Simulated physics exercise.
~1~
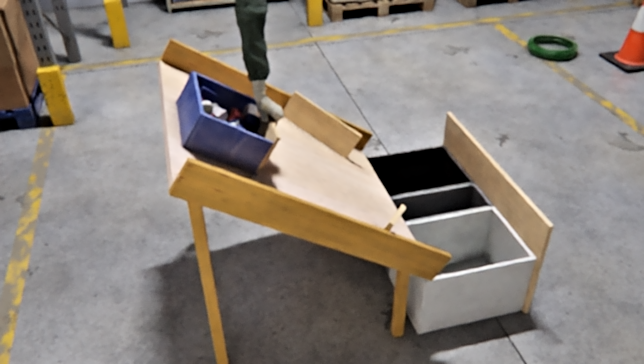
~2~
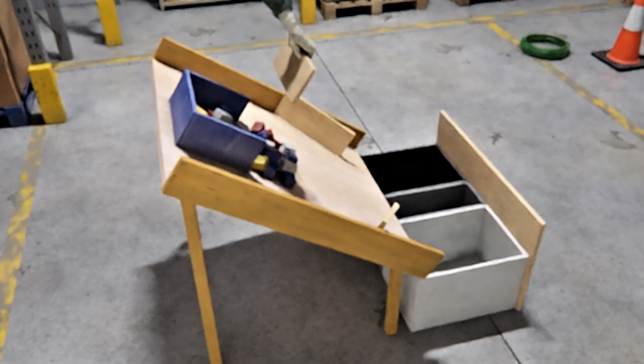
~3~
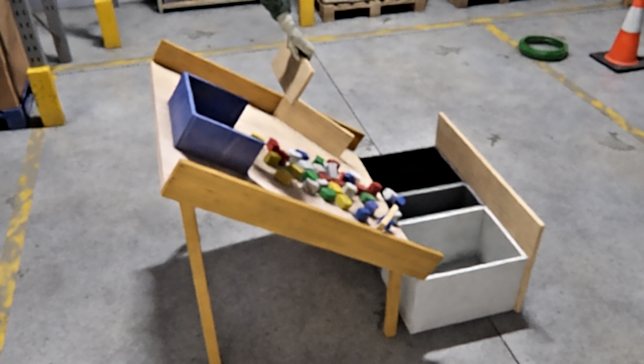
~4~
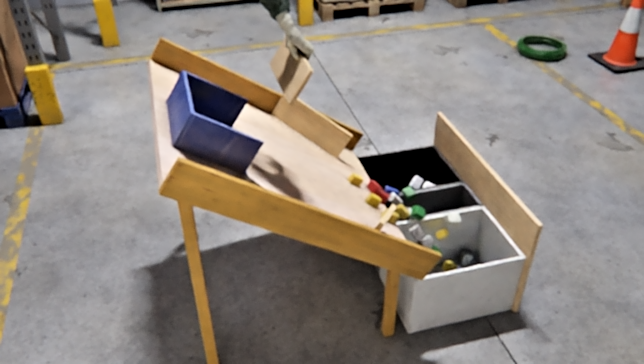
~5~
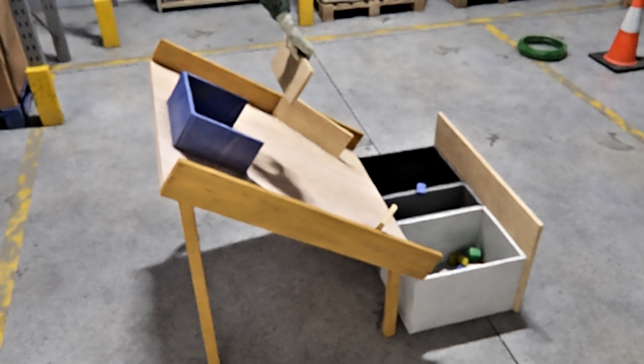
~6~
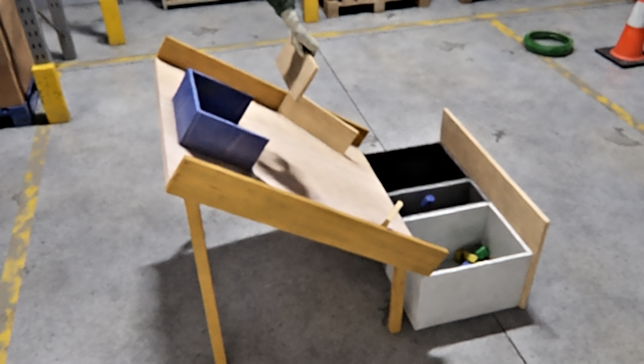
A hand in a glove at the top of a tilted wooden table pulls up a small board that has been holding coloured toy bricks in a blue bin. The first bricks tumble out of the bin's open side onto the slope. The rest pour after them, spreading into a loose stream that slides down to the right between the side walls. At the lower edge they drop into the black, grey and white containers, a few still trailing behind. The slope ends up bare and the blue bin empty, with bricks showing in the grey and white containers.
